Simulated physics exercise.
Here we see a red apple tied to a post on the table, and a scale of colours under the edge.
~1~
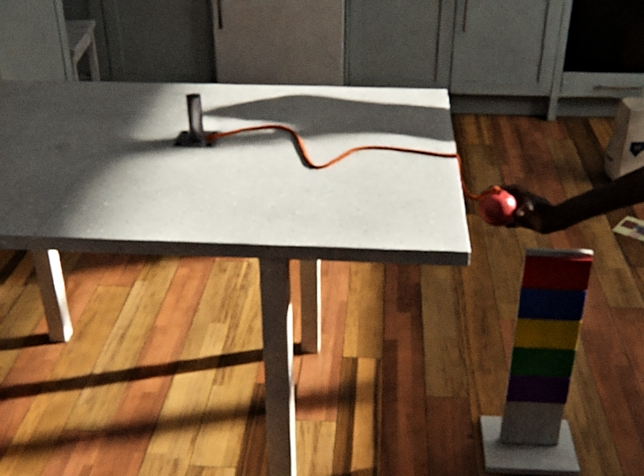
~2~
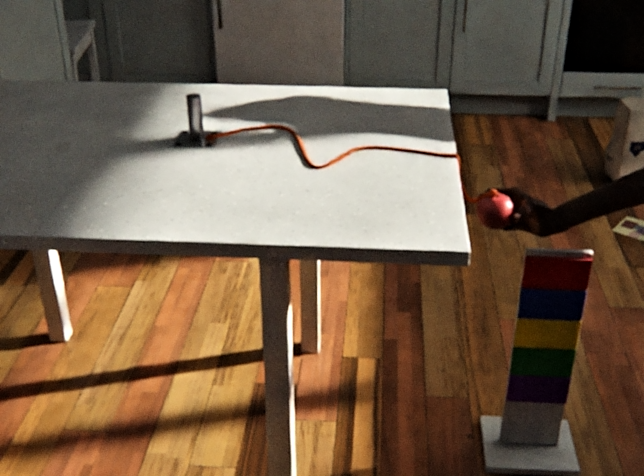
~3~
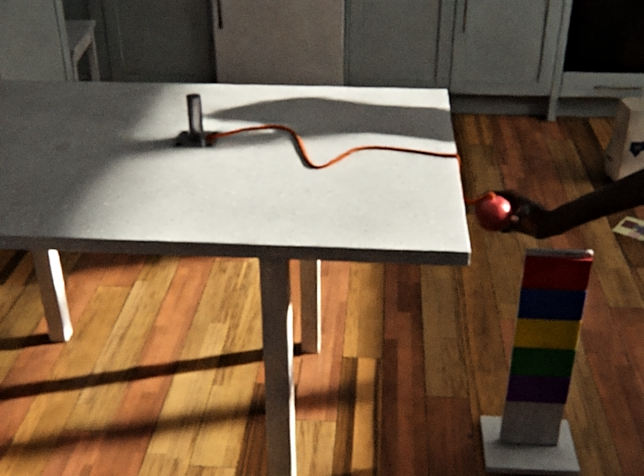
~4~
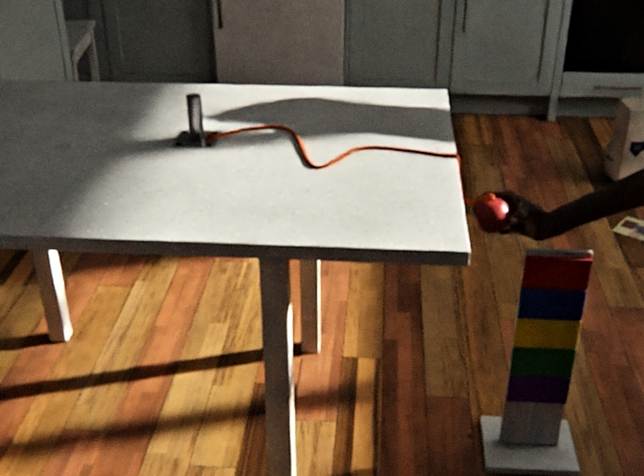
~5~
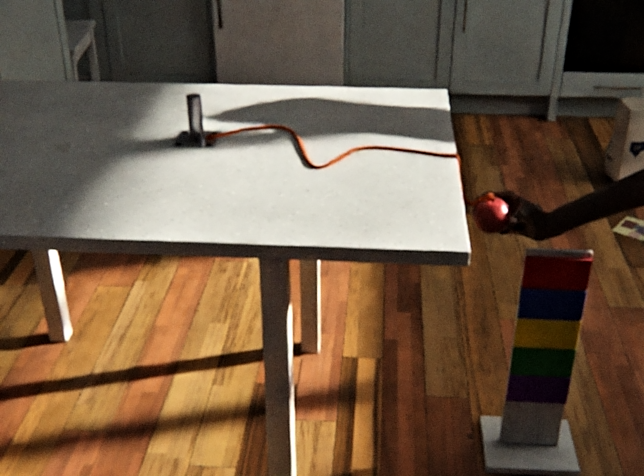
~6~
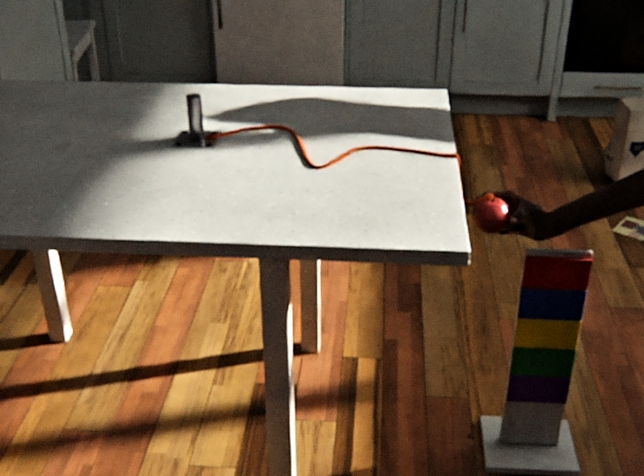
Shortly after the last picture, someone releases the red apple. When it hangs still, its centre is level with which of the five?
With yellow.
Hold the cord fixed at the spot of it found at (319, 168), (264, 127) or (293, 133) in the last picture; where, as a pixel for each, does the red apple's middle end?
About (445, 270), (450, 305) and (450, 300).
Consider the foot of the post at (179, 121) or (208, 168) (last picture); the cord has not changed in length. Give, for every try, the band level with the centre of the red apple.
It comes out blue the first time and green the second time.
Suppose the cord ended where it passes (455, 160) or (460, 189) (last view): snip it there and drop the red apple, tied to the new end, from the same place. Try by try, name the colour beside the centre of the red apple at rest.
Try 1 - red; try 2 - blue.
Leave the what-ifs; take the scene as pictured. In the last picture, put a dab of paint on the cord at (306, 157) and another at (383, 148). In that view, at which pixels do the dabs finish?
They go to (370, 144) and to (454, 175).
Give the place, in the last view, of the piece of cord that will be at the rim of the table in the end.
You'd find it at roughly (360, 149).
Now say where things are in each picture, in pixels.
Red apple (497, 208); red (557, 275); blue (552, 306); yellow (547, 335); green (543, 363); purple (538, 390), in the first picture.
Red apple (495, 211); cord through (242, 130) (297, 138) (314, 167) (372, 148) (448, 156), in the second picture.
Red apple (493, 213), in the third picture.
Red apple (491, 215); cord through (242, 130) (297, 138) (314, 167) (372, 148) (448, 156), in the fourth picture.
Red apple (491, 215), in the fifth picture.
Red apple (491, 215); cord through (242, 130) (297, 138) (314, 167) (372, 148) (448, 156), in the sixth picture.
A little later, apple near (439, 298); level with blue.
Next, apple near (442, 299); level with yellow.
When it is over, apple near (445, 310); level with yellow. Its centre hangs level with the yellow band.
